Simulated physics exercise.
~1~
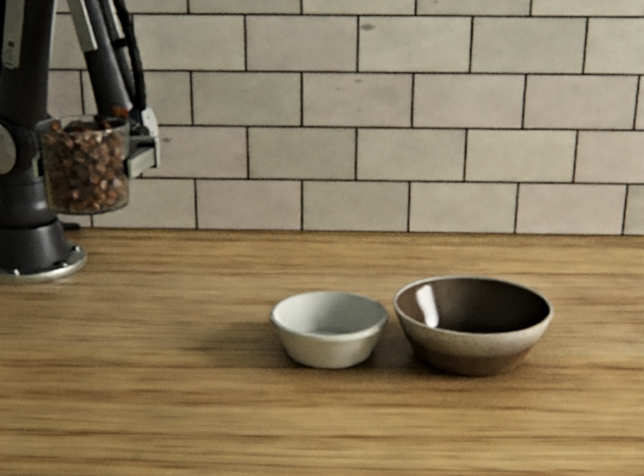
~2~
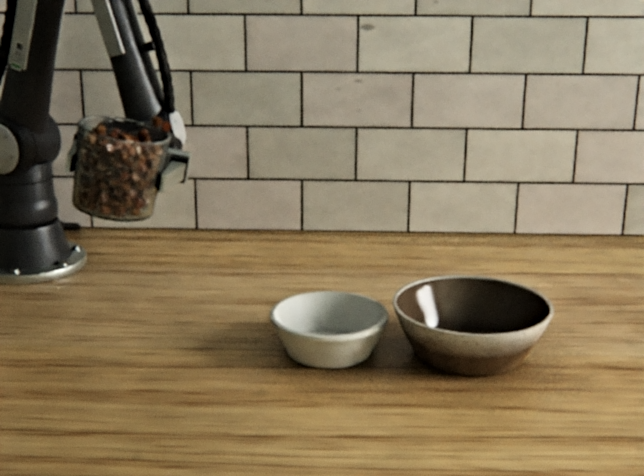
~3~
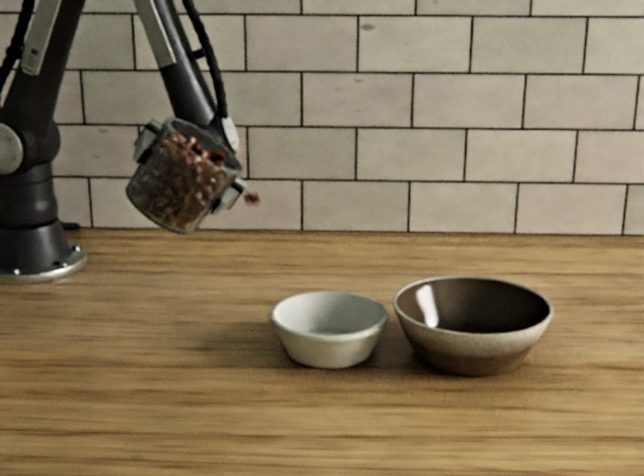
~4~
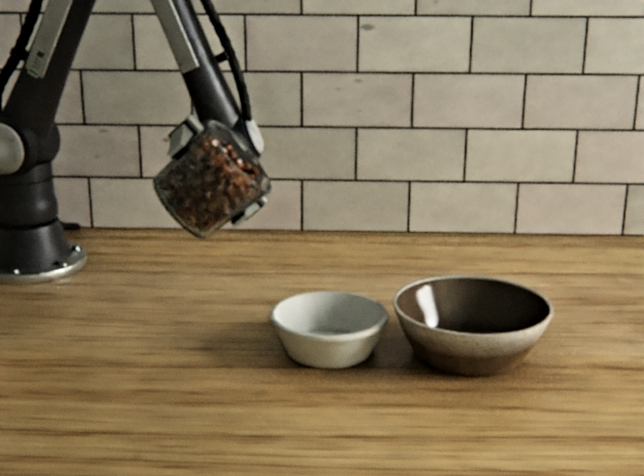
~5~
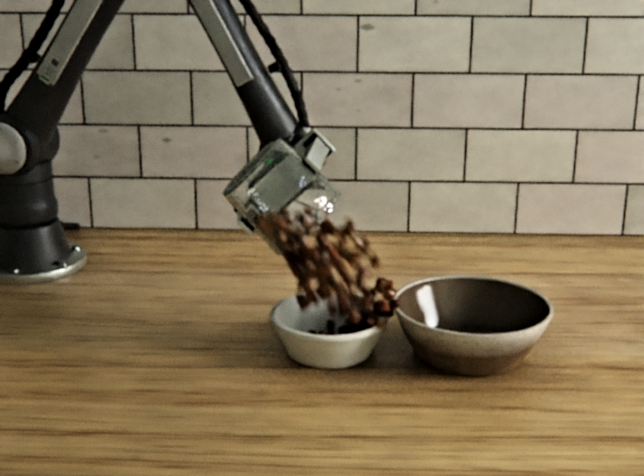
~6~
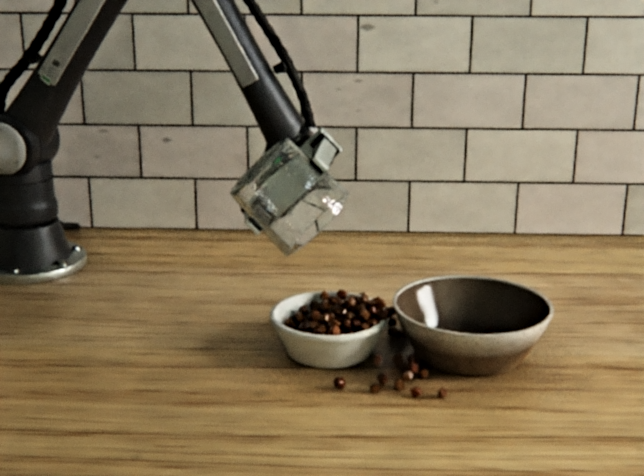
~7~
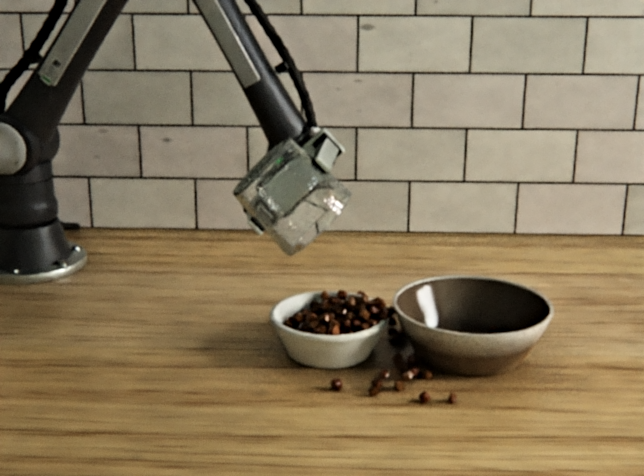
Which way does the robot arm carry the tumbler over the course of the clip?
The arm carries the tumbler to the right, from the left side of the view toward the bowls.
At the start, a robot arm on the left holds a clear tumbler full of reddish-brown pellets above a wooden table, where a small pale bowl and a larger dark brown bowl sit side by side. The arm carries the tumbler right, tilting it as it goes, and a pellet or so slips over the rim. Nearing the pale bowl, it tips the tumbler past level and the pellets pour out in a thick stream. Most land heaped in the pale bowl, while some scatter on the table in front of the bowls. The arm ends holding the emptied tumbler upside down above the pale bowl.
